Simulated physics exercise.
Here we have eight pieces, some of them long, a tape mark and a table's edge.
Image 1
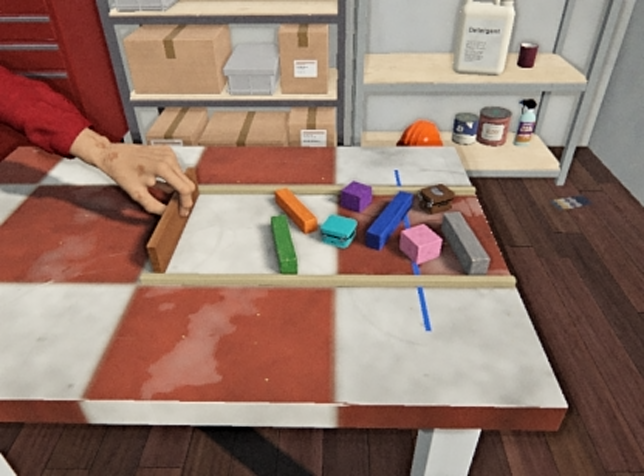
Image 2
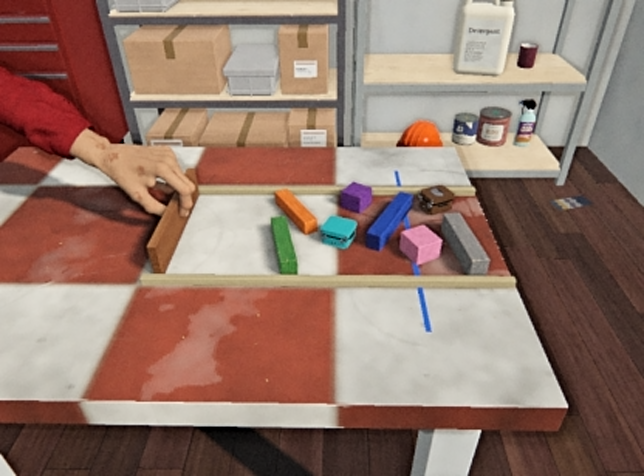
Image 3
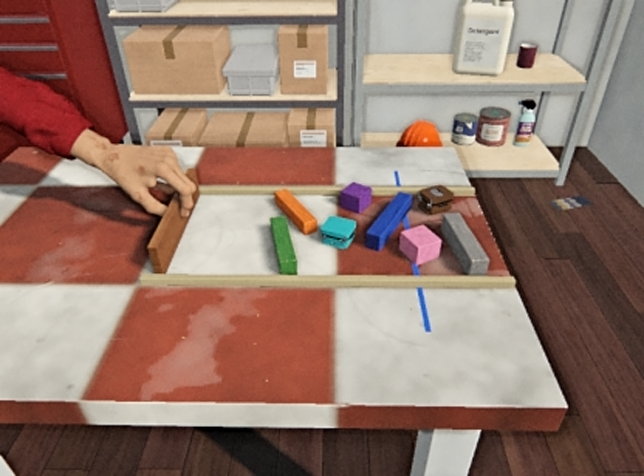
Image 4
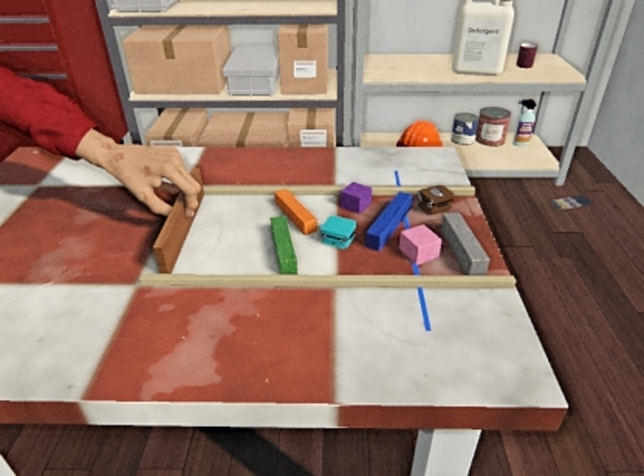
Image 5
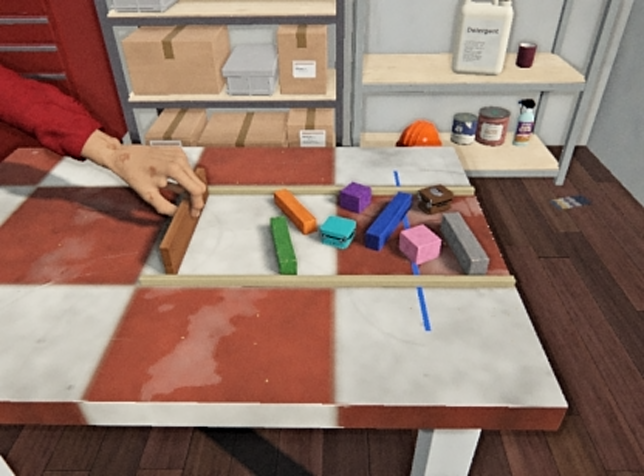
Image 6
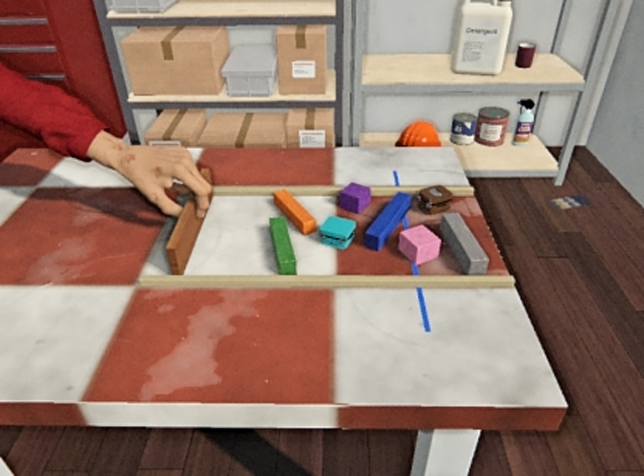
On a checkered table, a hand slides a brown board slightly right toward scattered colored pieces.
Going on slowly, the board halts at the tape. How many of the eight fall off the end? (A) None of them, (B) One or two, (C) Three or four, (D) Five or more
Answer: B.
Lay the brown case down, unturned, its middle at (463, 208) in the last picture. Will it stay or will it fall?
I reckon the brown case stays in place.
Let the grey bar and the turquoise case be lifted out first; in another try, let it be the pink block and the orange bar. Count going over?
Result: 0, then 0.
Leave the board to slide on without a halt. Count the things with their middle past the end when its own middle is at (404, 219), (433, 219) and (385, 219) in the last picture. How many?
Respectively, 1, 3 and 0.
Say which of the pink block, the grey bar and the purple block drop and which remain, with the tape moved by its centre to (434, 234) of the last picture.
The pink block topples off; the grey bar topples off; and the purple block stays put.
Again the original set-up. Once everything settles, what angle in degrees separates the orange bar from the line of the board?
About 15°.
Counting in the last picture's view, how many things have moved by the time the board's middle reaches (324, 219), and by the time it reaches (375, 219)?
Well, it's 5 at the first one and 8 at the second.
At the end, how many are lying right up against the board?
The figure is 2.
Soon after, none off yet; grey bar at rest near (463, 244); brown case at rest near (435, 200); pink block at rest near (419, 245).
After that, none off yet; grey bar at rest near (463, 244); brown case at rest near (435, 200); pink block displaced a little near (435, 247).
In the end, the number that fall off is one or two; gone, grey bar.
